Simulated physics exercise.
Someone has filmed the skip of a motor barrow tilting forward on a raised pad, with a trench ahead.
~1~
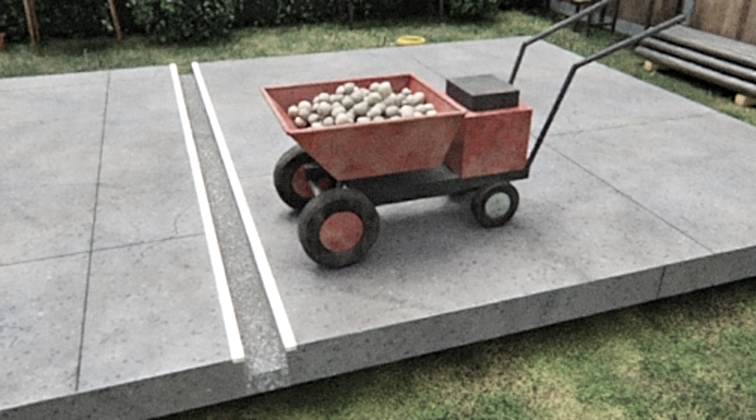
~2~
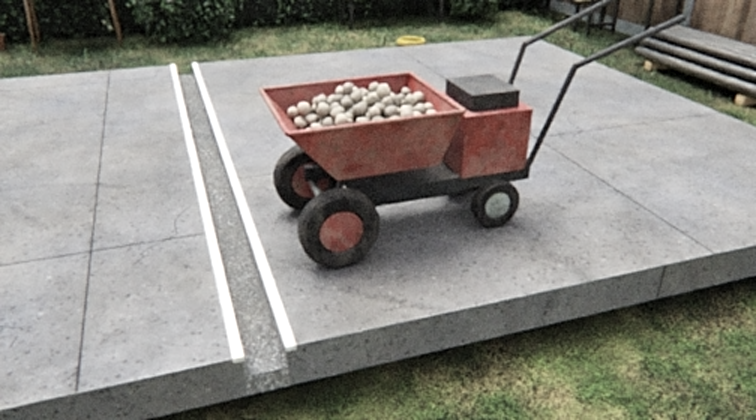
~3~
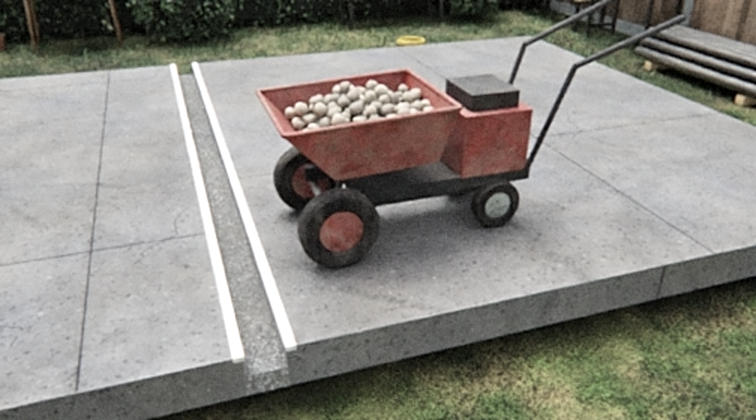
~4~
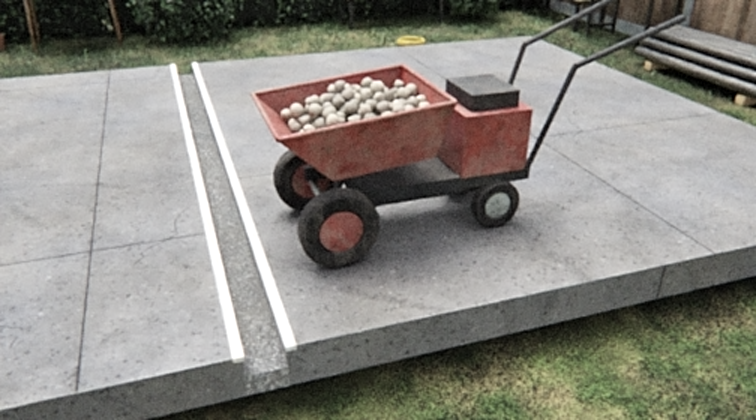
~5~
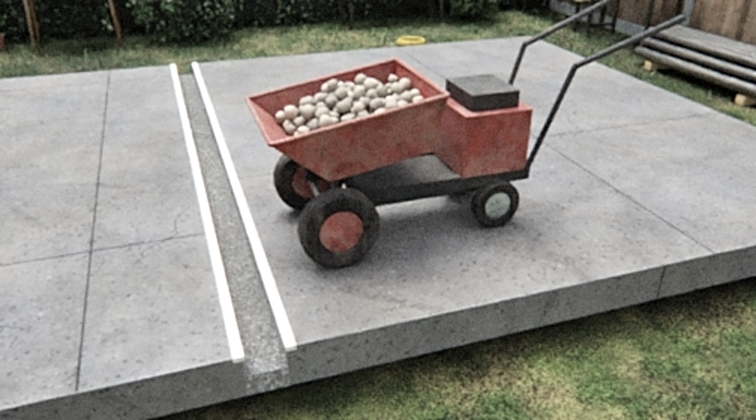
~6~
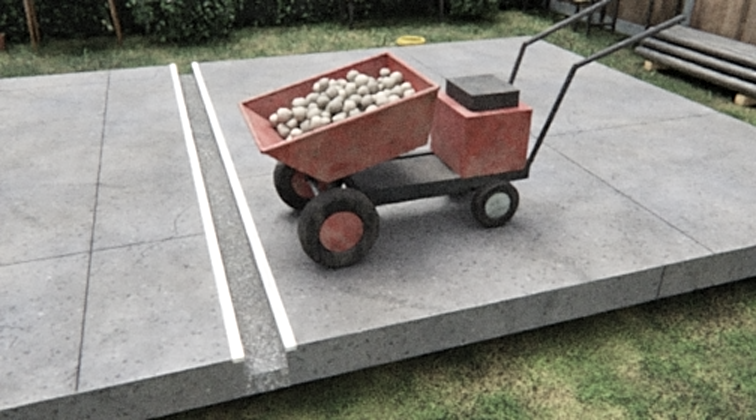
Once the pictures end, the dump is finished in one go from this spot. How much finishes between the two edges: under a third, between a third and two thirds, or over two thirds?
In the trench: Less than a third.
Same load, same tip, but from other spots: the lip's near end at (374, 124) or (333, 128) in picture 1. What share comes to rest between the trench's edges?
First some 30, then 40 per cent.
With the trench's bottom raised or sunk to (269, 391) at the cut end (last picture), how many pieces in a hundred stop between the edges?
Roughly 0 in a hundred.
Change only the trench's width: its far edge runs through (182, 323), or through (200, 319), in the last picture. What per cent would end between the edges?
In turn 50 and 30 in a hundred.
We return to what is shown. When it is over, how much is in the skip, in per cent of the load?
Roughly 30 in a hundred.
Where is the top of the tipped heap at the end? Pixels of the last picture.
Close to (187, 220).
Soon after the last picture, skip tipped steeply; all in the skip.
A little later, skip tipped right over; most in the skip; about a quarter beyond it; a stray few falling.
Later still, skip tipped right over; about a third in the skip; about two thirds beyond it.
At rest, skip tipped right over; about a third in the skip; a stray few in or heaped over the trench; about two thirds beyond it.
